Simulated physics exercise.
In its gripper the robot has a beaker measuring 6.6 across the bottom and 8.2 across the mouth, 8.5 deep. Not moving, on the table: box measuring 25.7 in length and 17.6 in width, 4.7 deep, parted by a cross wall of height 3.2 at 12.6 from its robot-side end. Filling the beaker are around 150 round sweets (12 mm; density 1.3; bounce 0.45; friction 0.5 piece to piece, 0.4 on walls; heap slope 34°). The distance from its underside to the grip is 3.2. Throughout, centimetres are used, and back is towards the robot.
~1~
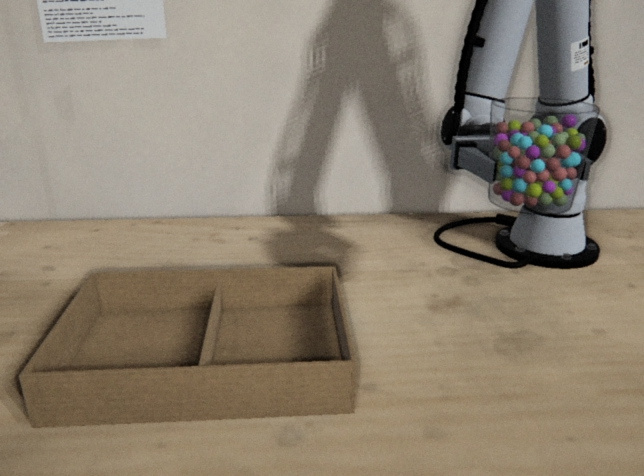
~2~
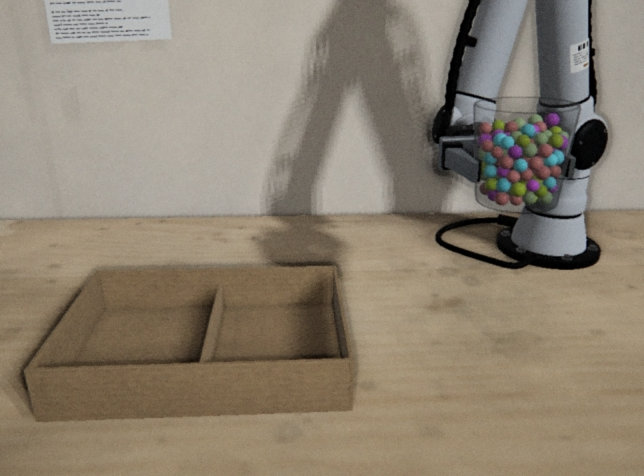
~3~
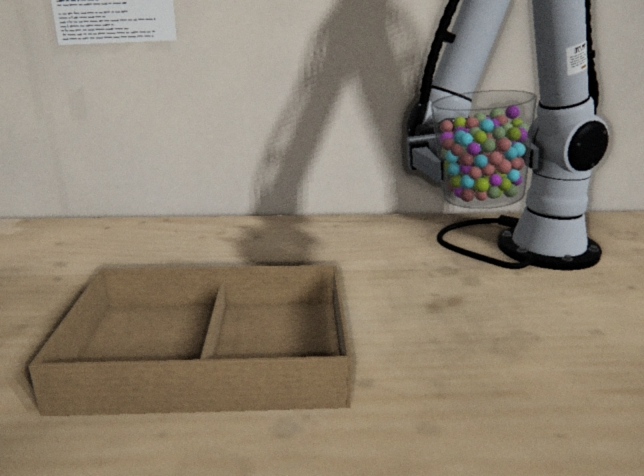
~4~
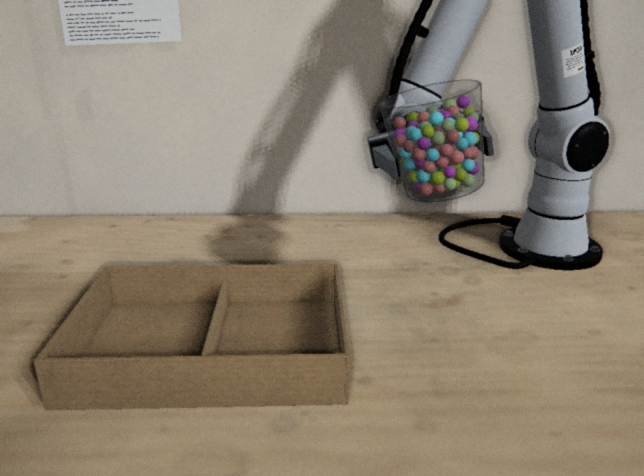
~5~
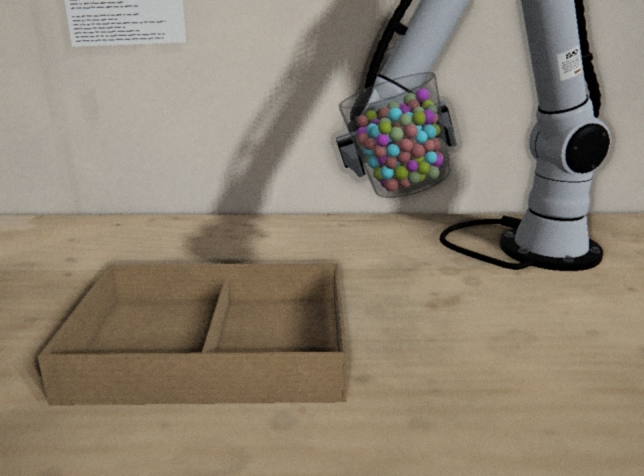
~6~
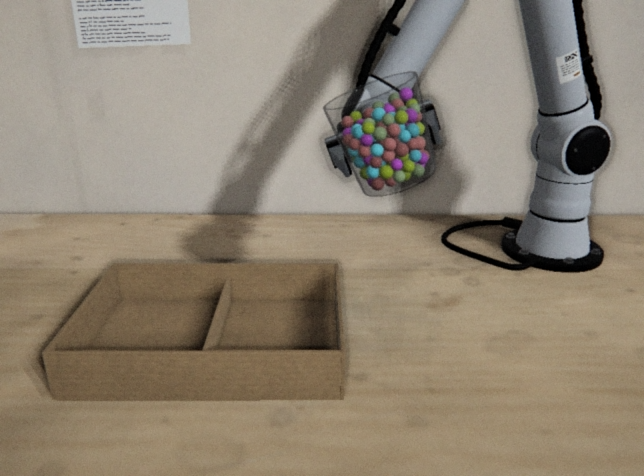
On a wooden table with an open, divided cardboard box, a robot arm carried a clear container of colourful little balls from the right toward the left, gradually tilting it as it moved.
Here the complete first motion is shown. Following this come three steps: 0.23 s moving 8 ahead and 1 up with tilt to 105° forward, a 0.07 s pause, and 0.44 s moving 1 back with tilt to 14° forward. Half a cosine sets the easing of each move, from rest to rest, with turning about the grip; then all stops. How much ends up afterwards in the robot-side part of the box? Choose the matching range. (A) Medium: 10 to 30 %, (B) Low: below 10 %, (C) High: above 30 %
The answer is B.
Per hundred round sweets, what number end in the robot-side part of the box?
I'd estimate close to 5 percent.
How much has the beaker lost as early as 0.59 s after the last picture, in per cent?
85 %.
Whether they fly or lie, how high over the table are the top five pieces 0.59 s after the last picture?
Roughly 24 cm above the table.
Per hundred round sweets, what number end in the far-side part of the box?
Estimate: Close to 80 %.
Then, 0.30 s on, tilted 105° forward, highest piece 21 above the table; 96 in the beaker, 13 in the far-side part, 39 in flight or on a rim.
Then, 0.59 s on, tilted 37° forward, highest piece 25 above the table; 118 in the far-side part, 25 in the beaker, 3 in the robot-side part, 2 in flight or on a rim.
Then, 0.94 s on, tilted 14° forward, highest piece 22 above the table; 120 in the far-side part, 24 in the beaker, 4 in the robot-side part.
Then, 1.99 s on, tilted 14° forward, highest piece 22 above the table; 120 in the far-side part, 24 in the beaker, 4 in the robot-side part.
In the end, 120 in the far-side part, 24 in the beaker, 4 in the robot-side part. That is 3 % in the robot-side part of the box.
